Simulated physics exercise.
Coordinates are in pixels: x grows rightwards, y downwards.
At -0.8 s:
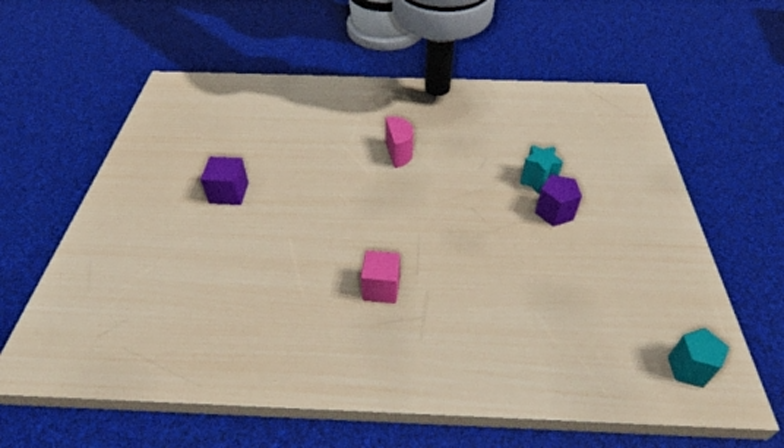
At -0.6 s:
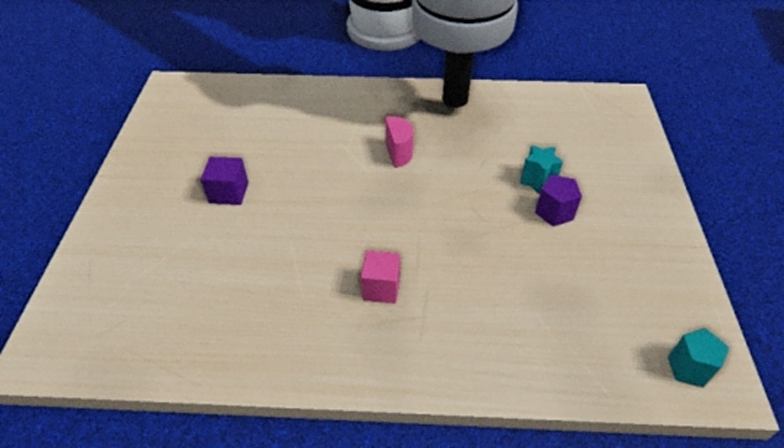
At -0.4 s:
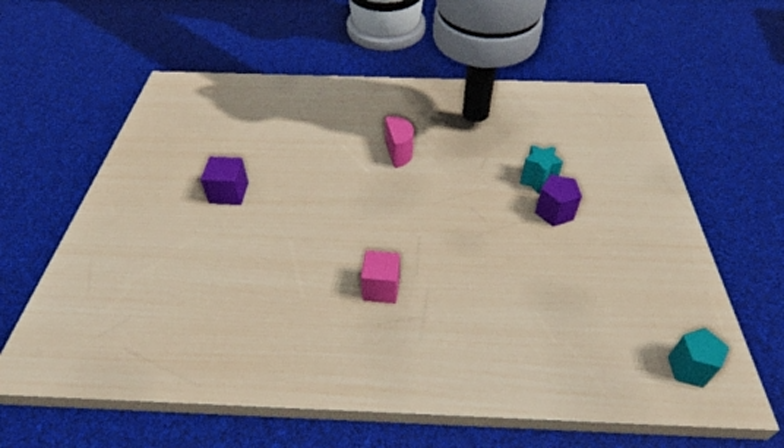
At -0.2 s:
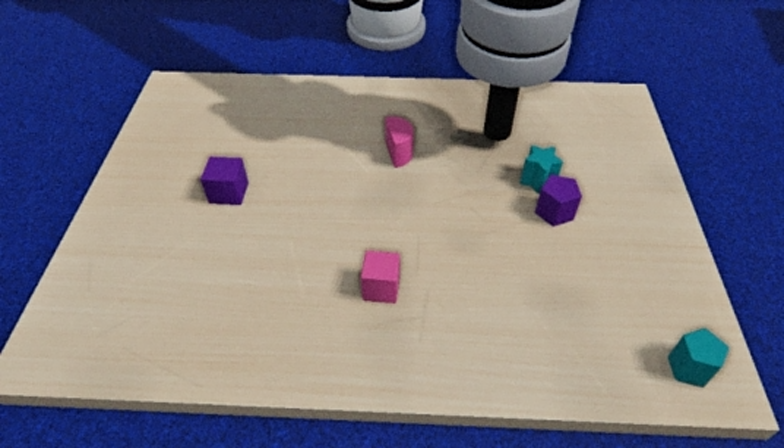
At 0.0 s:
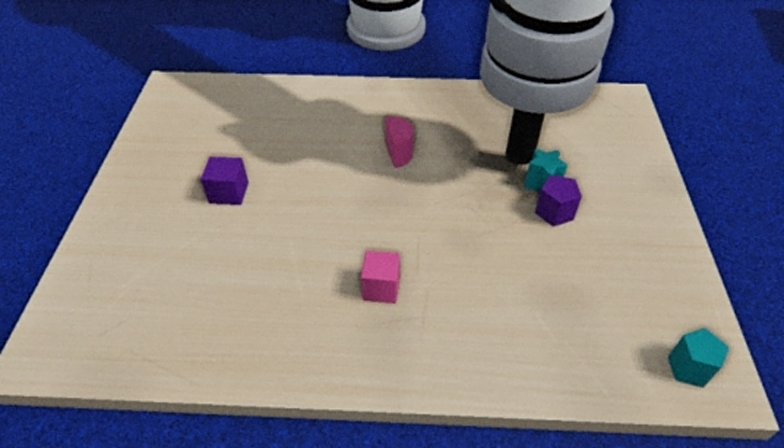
A robot arm moves its black tool down and right, reaching the turquoise star block.
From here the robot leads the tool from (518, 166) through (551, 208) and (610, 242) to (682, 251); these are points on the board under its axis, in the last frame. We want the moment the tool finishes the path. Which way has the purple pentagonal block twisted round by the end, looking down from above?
Seen from above, clockwise.
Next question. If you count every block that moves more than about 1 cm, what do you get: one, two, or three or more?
Expect two.
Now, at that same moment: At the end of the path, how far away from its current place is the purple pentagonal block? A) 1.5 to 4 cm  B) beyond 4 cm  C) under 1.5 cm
I'll go with B - beyond 4 cm.
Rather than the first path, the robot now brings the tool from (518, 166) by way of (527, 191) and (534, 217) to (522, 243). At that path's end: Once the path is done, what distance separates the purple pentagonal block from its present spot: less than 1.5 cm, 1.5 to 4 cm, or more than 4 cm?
I reckon it covers between 1.5 and 4 cm.
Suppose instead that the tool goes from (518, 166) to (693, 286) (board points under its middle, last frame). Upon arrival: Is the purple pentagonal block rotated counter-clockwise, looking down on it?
Going by the path, no.
The first path, step by step. One third of the way, tool at (555, 198); turquoise star block at (589, 183), turned 25° anticlockwise; purple pentagonal block at (578, 210).
Two thirds of the way, tool at (614, 232); turquoise star block at (606, 189), turned 90° anticlockwise; purple pentagonal block at (605, 241), turned 75° clockwise.
At the end, tool at (688, 241); turquoise star block at (606, 189), turned 90° anticlockwise; purple pentagonal block at (605, 241), turned 75° clockwise.
